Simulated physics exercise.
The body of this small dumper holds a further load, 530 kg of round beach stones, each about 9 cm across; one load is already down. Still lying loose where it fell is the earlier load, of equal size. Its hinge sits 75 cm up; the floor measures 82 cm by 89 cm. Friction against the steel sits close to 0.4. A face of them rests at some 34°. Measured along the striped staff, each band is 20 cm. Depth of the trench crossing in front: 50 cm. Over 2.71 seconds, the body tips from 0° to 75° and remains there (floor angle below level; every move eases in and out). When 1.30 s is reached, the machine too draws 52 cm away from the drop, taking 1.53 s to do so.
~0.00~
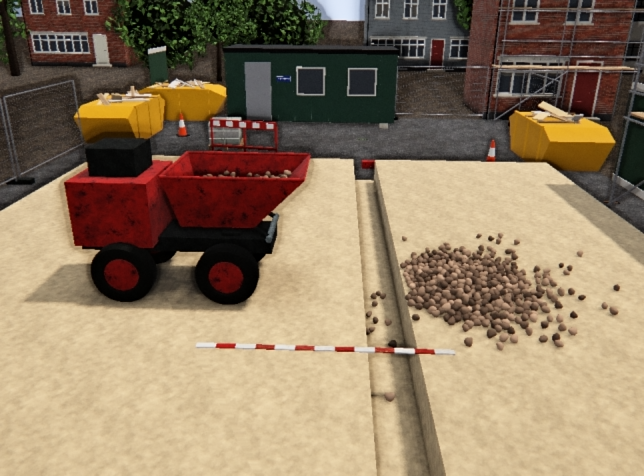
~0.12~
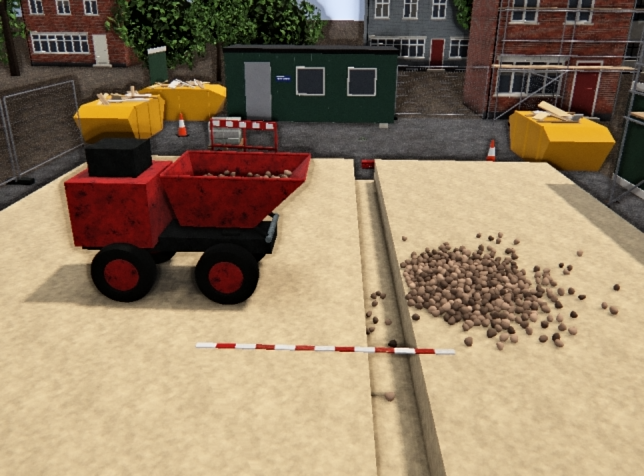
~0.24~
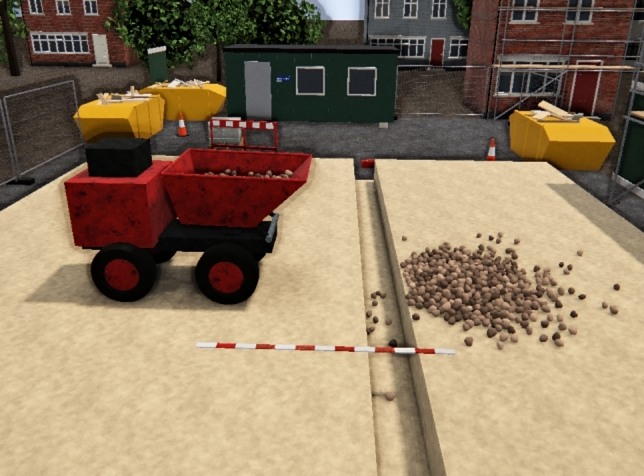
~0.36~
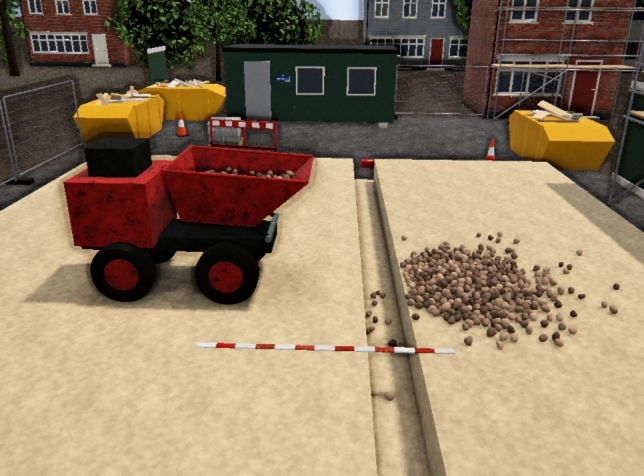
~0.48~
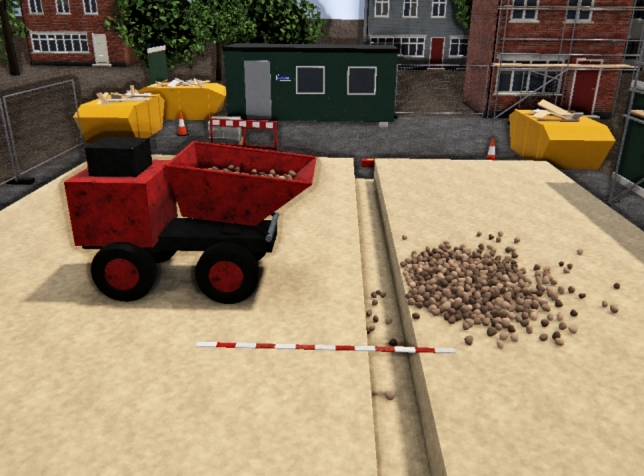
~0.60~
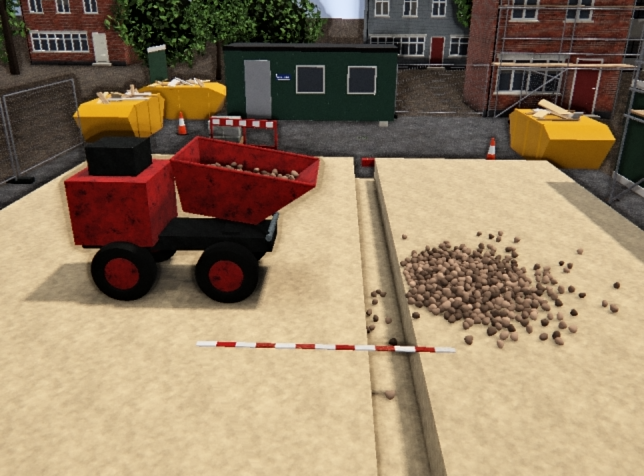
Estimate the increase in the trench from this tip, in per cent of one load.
Roughly 36 per cent of a load more.
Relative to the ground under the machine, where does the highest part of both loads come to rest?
Top of heap: Approx. 28 cm above ground level.
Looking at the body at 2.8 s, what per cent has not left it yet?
Roughly 15 per cent remains inside.
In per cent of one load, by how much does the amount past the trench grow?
About 0 per cent.
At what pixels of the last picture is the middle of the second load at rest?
Middle: Approx. (347, 281) px.
After 2.0 s the floor is at 63°; in per cent of one load, 93 in the body, 7 short of the trench, 2 in the trench, 98 past the trench; the foremost stones are at (607, 288).
After 2.8 s the floor is at 75°; in per cent of one load, 17 in the body, 62 short of the trench, 23 in the trench, 98 past the trench; the foremost stones are at (607, 288).
After 3.3 s the floor is at 75°; in per cent of one load, 0 in the body, 68 short of the trench, 33 in the trench, 98 past the trench; the foremost stones are at (607, 288).
After 6.1 s the floor is at 75°; in per cent of one load, 0 in the body, 64 short of the trench, 38 in the trench, 98 past the trench; the foremost stones are at (607, 288). Net gain in the trench, 36.
